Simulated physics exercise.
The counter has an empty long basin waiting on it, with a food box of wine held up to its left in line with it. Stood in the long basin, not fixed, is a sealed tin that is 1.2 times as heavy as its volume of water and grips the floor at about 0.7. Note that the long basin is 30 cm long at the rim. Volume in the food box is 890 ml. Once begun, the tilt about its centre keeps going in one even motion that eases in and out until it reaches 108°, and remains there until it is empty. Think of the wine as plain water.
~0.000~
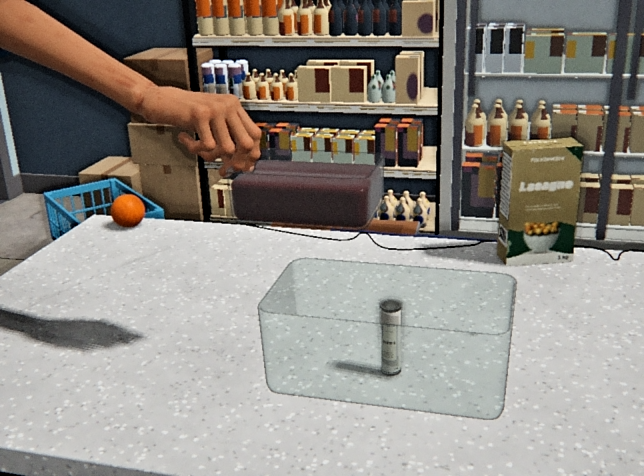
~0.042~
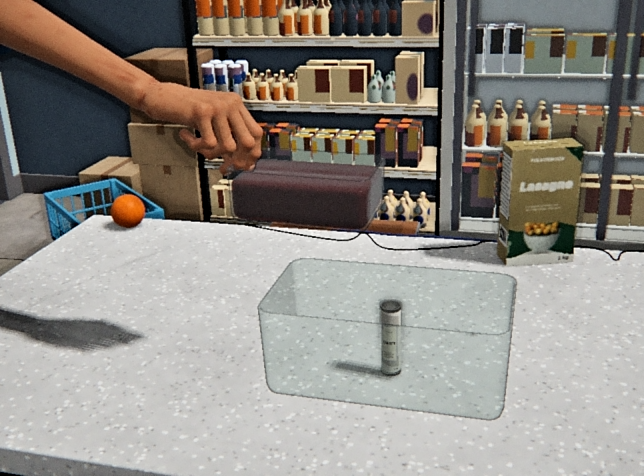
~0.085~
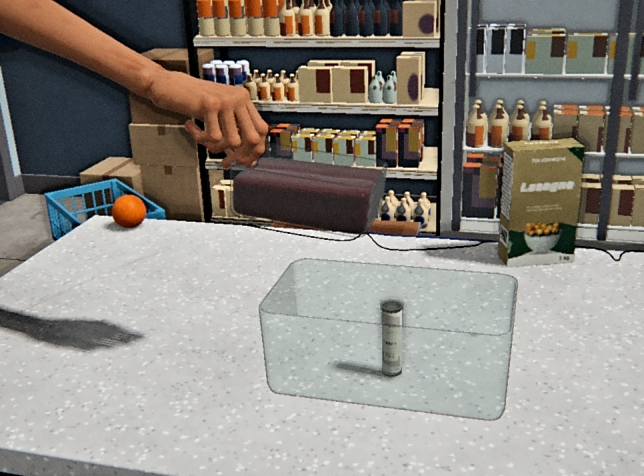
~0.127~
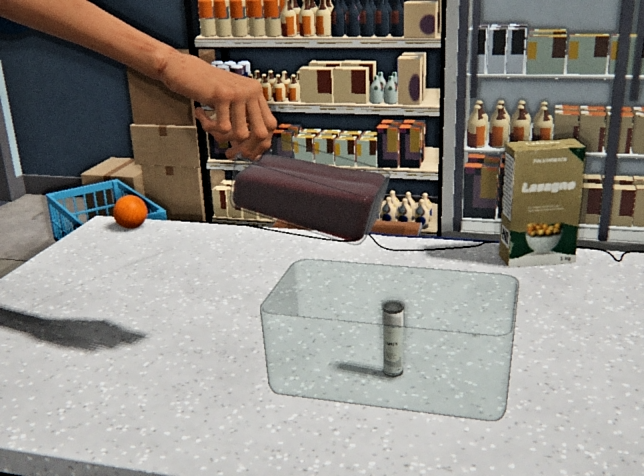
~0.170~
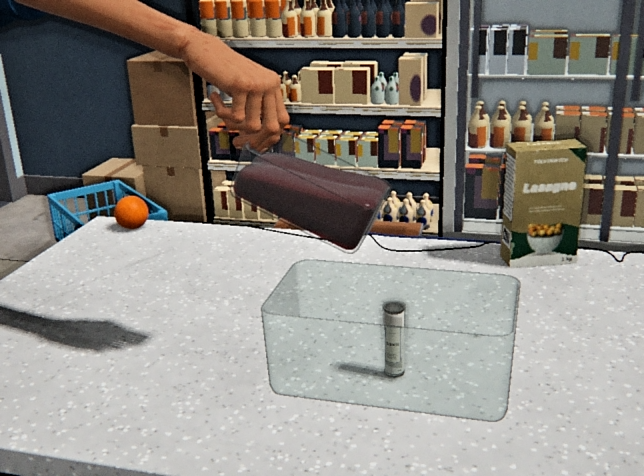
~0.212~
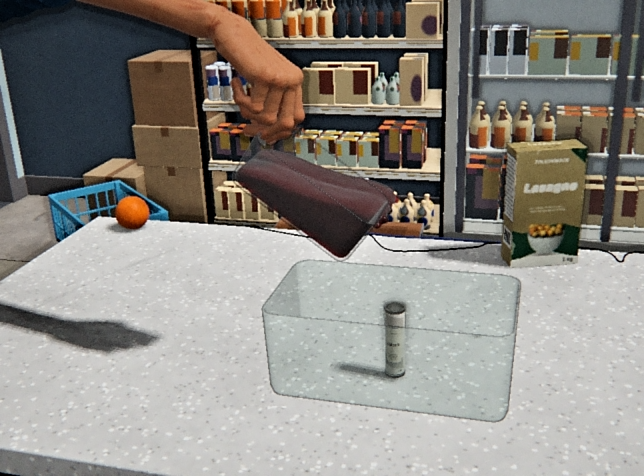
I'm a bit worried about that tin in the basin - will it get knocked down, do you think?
It survives.
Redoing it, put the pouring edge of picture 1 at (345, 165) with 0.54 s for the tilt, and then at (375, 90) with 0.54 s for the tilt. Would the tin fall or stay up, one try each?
Try 1: Tipped over; try 2: Still standing.
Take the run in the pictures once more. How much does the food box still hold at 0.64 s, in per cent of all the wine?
Near 2 percent, more or less.
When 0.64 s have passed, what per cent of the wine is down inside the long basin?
Around 82 per cent of the whole.
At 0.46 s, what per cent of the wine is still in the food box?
At that time about 10 in a hundred parts are still held.
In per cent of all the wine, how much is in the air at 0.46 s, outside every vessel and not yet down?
My guess is roughly 30 %.
Then, 0.46 s in, the tilt is 102° and 10 per cent is still to pour; the tin stands where it began.
Then, 0.64 s in, the tilt is 108° and 2 per cent is still to pour; the tin stands where it began.
Then, 0.83 s in, the tilt is 108° and 0 per cent is still to pour; the tin stands where it began.
Then, 1.04 s in, the tilt is 108° and 0 per cent is still to pour; the tin stands where it began.
Finally, the tin stands where it began.
